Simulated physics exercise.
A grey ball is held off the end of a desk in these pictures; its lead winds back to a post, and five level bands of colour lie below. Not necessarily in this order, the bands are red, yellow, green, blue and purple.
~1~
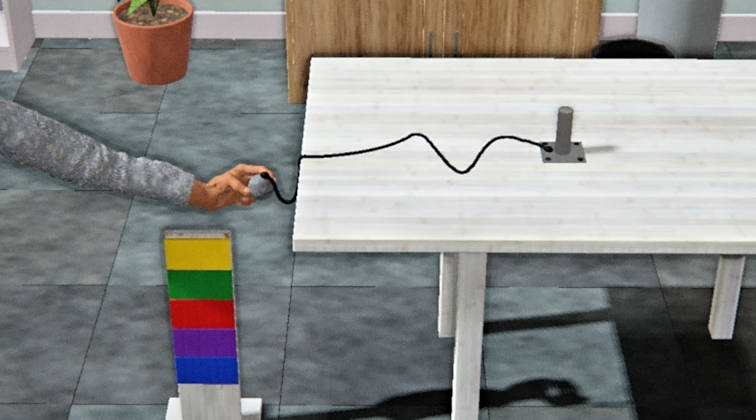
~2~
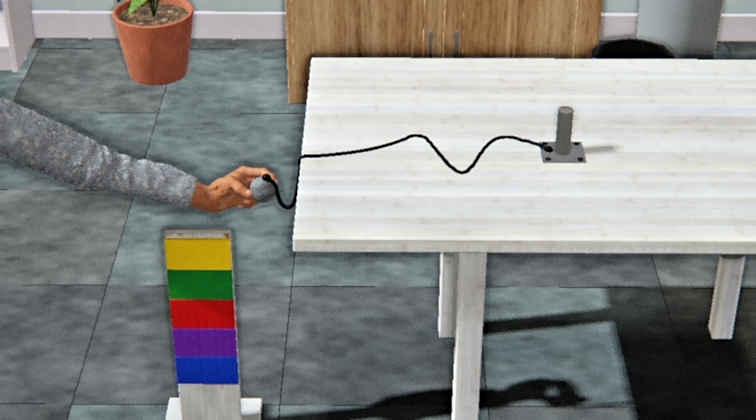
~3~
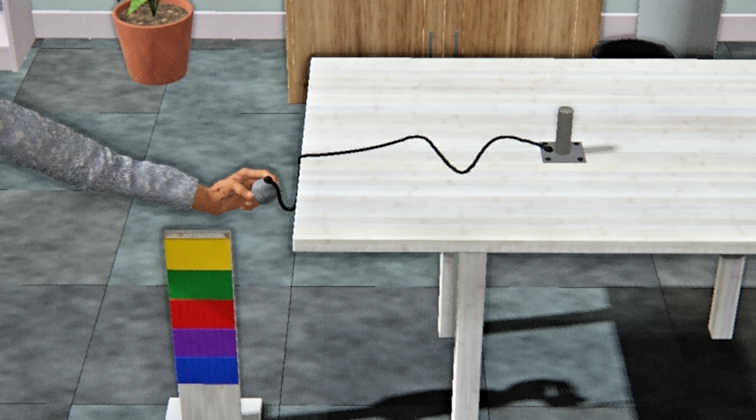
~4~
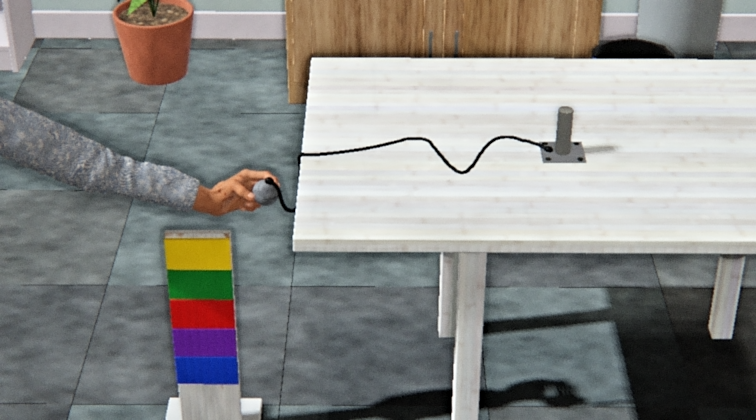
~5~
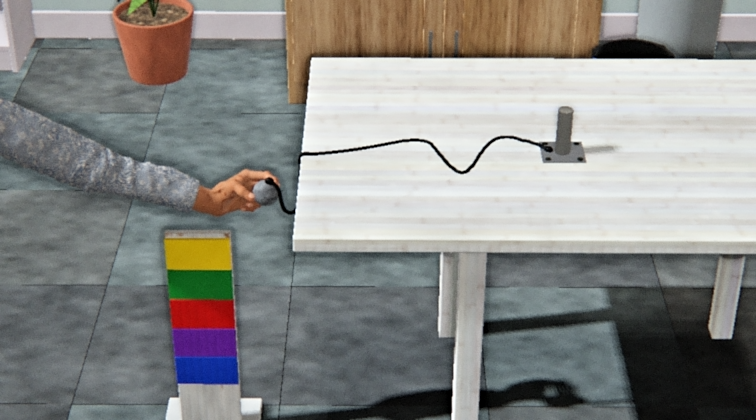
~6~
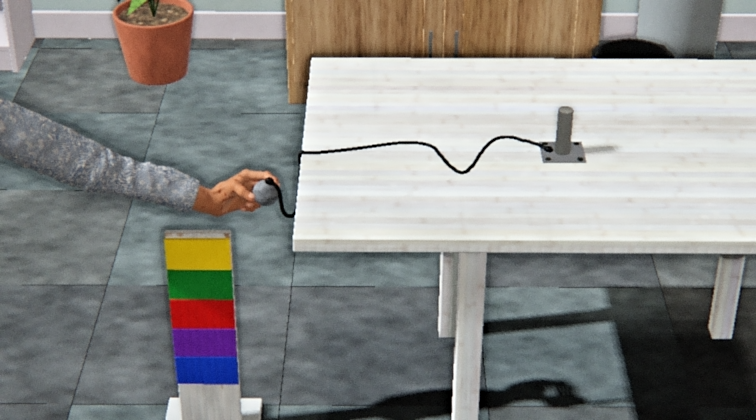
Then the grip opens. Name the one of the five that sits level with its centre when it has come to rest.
That would be purple.
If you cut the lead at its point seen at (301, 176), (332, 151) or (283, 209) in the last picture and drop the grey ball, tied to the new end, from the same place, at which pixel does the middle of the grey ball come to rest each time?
I'd put it around (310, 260) for the first cut, (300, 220) for the second and (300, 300) for the third.
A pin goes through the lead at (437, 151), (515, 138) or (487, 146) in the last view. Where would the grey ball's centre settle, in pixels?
Per try (px, approx.): (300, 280); (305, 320); (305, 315).
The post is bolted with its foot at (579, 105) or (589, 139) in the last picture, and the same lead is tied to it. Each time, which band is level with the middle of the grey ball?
For the first spot, red; for the second, red.
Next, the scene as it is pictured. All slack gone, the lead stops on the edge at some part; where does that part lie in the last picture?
Near pixel (386, 145).
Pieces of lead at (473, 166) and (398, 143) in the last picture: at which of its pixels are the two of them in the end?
Around (425, 150); the other one around (310, 149).
Soon after, ball near (328, 335); level with purple.
After that, ball near (291, 332); level with purple.
In the end, ball near (309, 337); level with purple. Its middle rests at the purple band.
